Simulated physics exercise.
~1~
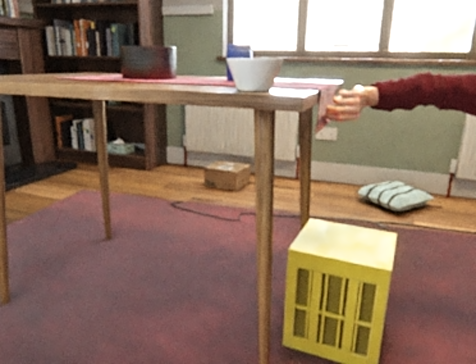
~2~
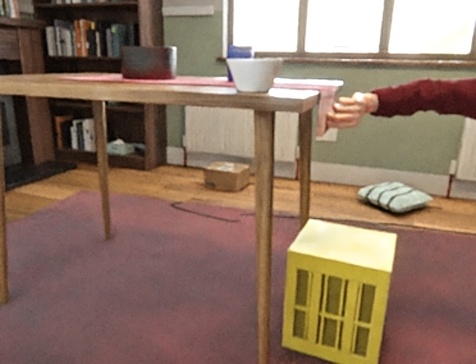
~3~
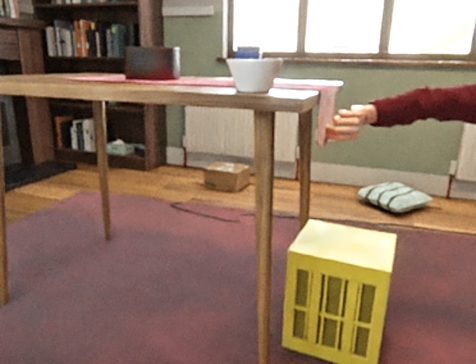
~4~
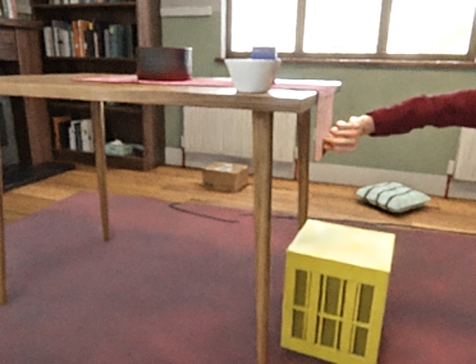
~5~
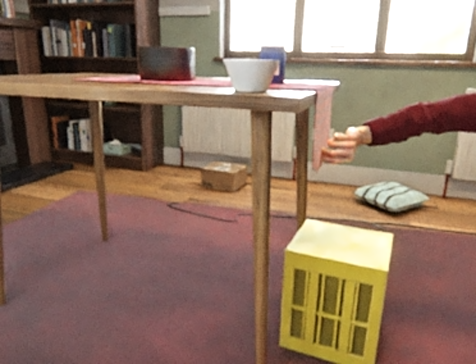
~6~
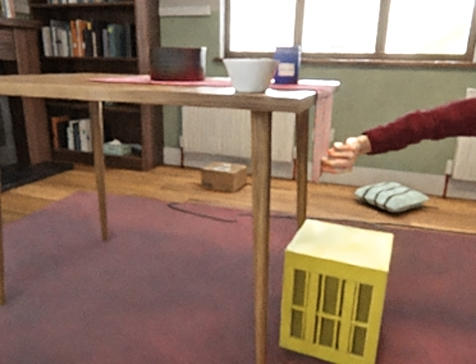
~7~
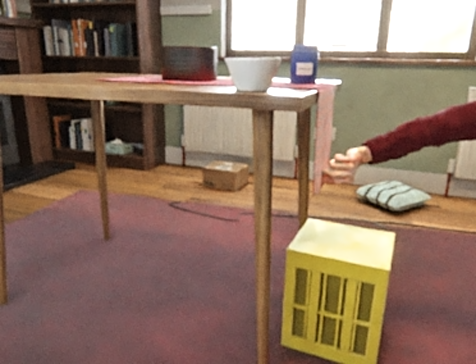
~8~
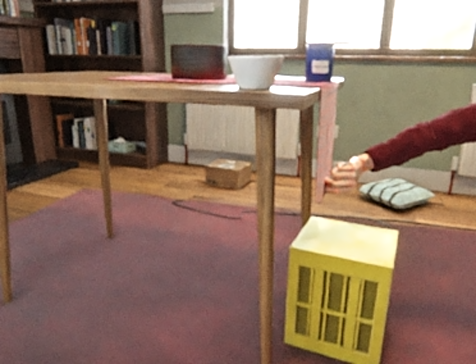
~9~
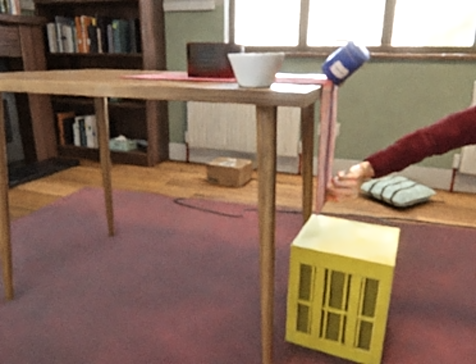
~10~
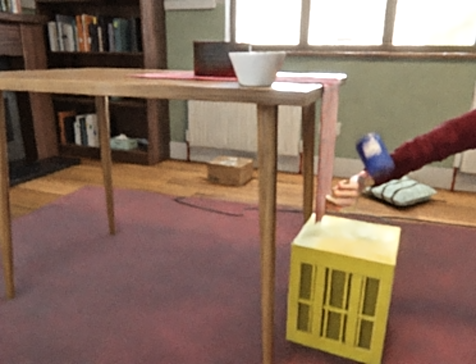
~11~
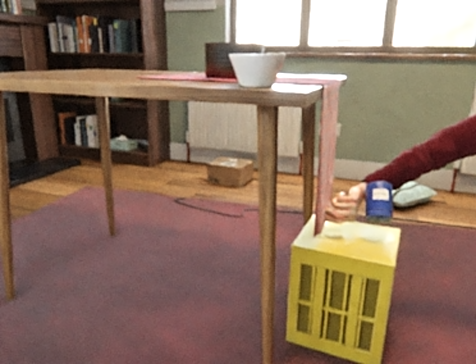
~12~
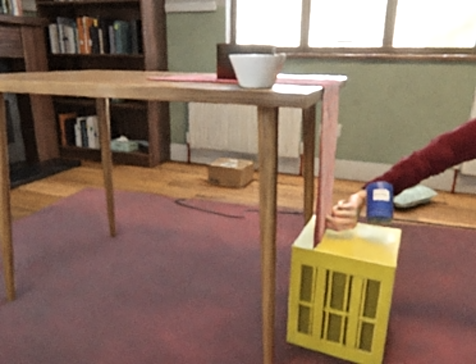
To begin with, a hand in a dark red sleeve holds the hanging end of a red table runner at the right of a wooden table, with a yellow crate on the floor below. As the hand slowly draws the cloth down, a blue jar and a dark pot ride to the right, while a white bowl stays put near the corner. The jar reaches the edge, tips over and drops past the hand onto the crate side. The runner's hem comes down to the crate, and finally the jar is upside down below, with bowl and pot still on the table.
